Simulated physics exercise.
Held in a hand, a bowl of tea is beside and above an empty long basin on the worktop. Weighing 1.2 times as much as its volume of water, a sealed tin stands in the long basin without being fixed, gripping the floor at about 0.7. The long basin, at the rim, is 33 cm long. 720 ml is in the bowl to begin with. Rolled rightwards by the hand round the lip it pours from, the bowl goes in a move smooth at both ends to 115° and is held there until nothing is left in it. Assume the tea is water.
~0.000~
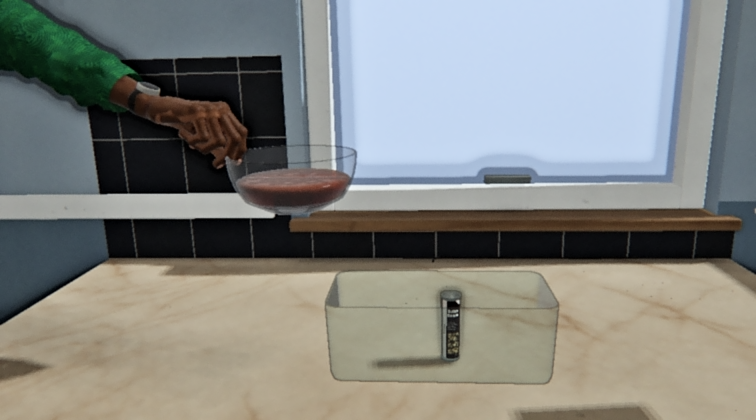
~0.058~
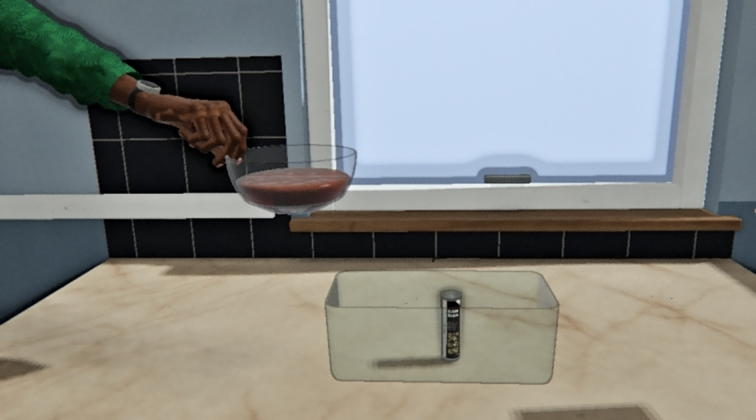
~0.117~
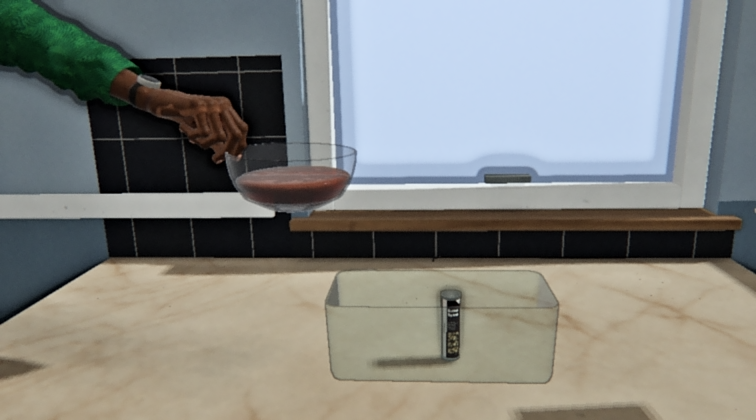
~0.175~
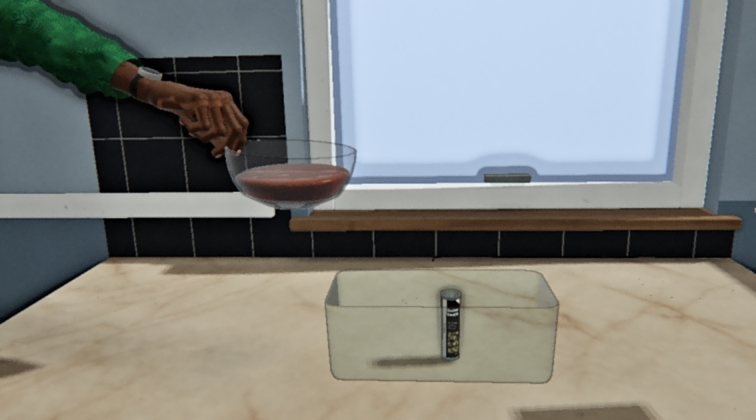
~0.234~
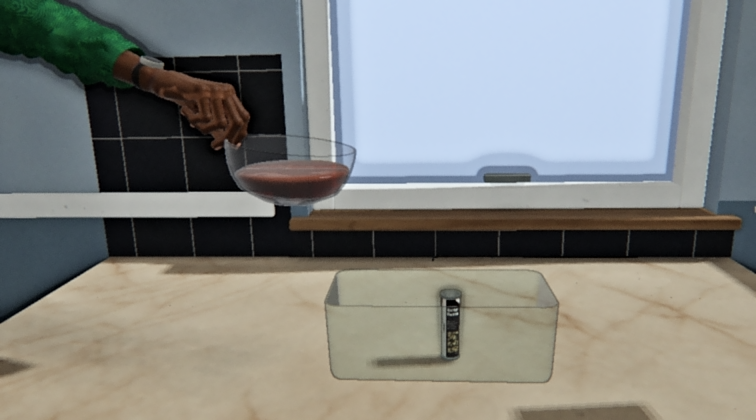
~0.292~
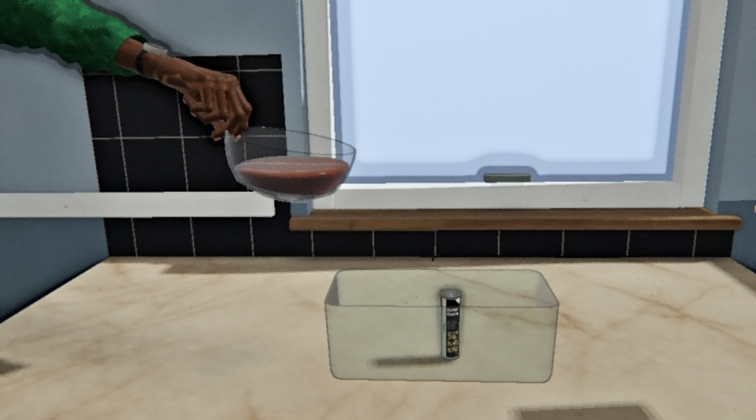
On a pale marbled worktop by a window, an empty clear long basin stands with a small tin at it, while a hand in a green sleeve holds a glass bowl of reddish-brown liquid above and to the left. The bowl is level at first, then the hand slowly tilts it slightly rightwards.
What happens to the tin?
It is upset.
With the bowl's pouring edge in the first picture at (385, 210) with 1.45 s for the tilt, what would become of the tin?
Result: Tin upright.
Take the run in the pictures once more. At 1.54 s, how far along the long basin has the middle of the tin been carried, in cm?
About 6 cm.
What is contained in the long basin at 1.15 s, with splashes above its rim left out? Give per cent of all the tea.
76 per cent or thereabouts.
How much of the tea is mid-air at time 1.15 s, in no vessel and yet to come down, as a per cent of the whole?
Around 24 percent of it is airborne.
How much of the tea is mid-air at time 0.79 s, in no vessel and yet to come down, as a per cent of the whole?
Around 38 in a hundred.
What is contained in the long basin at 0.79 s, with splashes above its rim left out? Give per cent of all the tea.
2 %, roughly.
Then, 0.79 s in, the tilt is 65° and 60 per cent is still to pour; the tin stands where it began.
Then, 1.15 s in, the tilt is 104° and 2 per cent is still to pour; the tin stands where it began.
Then, 1.54 s in, the tilt is 115° and 0 per cent is still to pour; the tin leans 48°.
Then, 1.95 s in, the tilt is 115° and 0 per cent is still to pour; the tin lies on its side.
Finally, the tin lies on its side.
